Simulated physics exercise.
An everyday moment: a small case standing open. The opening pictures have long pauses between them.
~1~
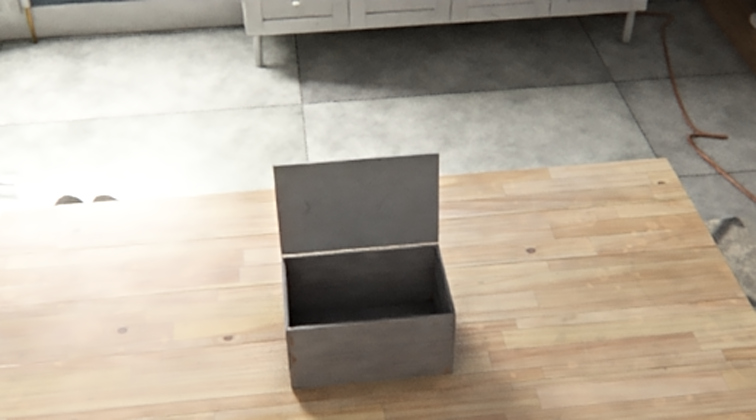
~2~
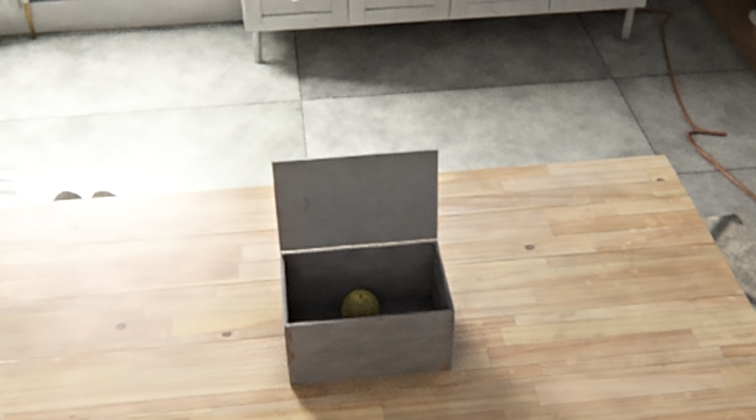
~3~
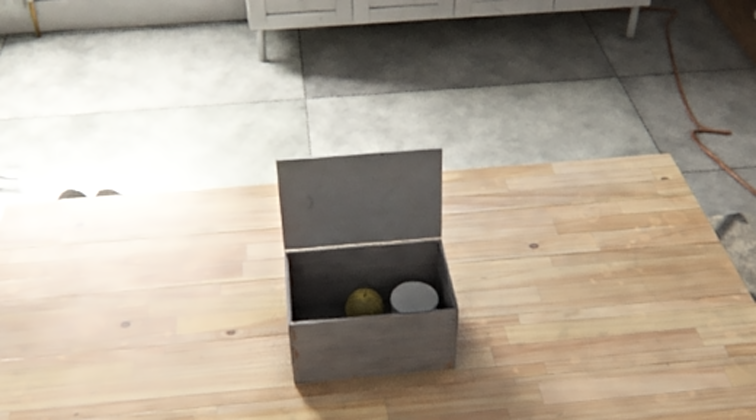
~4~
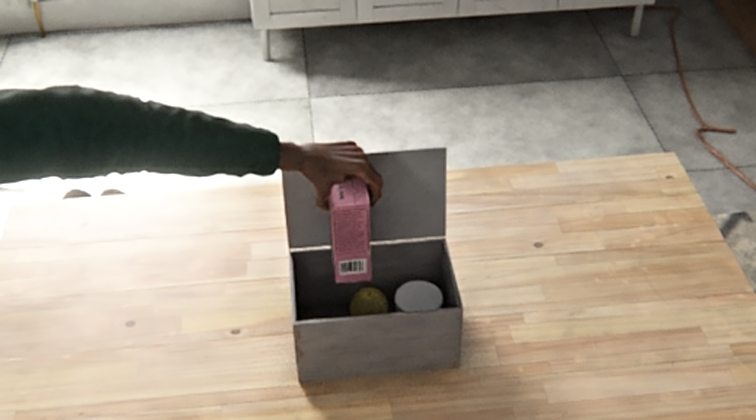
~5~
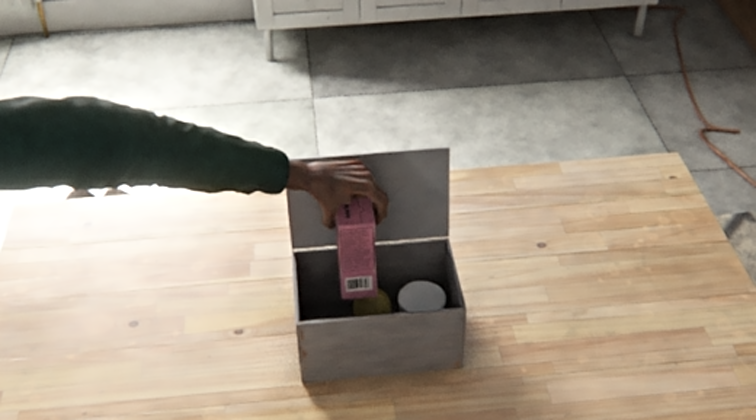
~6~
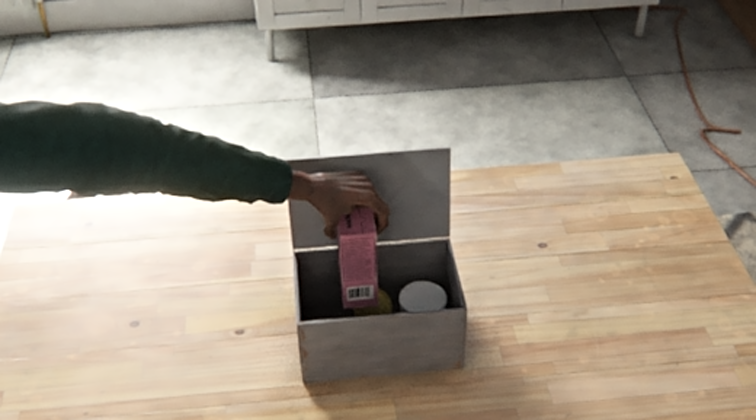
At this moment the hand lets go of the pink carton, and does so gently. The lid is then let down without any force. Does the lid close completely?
The lid is going to stop short.
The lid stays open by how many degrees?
Some 25°.
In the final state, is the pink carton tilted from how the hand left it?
Observation: It tilts over.
Then, 0.70 s on from there, pink carton turned 42° from how it was put near (331, 277); yellow apple shifted a little.
Then, 1.50 s on from there, lid 66° above the rim; pink carton turned 43° from how it was put near (332, 278); yellow apple shifted a little.
Then, 1.90 s on from there, lid 40° above the rim; pink carton turned 48° from how it was put near (336, 288); yellow apple shifted a little.
Then, 3.40 s on from there, lid 28° above the rim; pink carton turned 48° from how it was put near (341, 301); yellow apple shifted a little.
In the end, lid 27° above the rim; toppled in the box, pink carton; the other 2 unmoved. At the end, from the last picture's camera, pink carton near (342, 303).
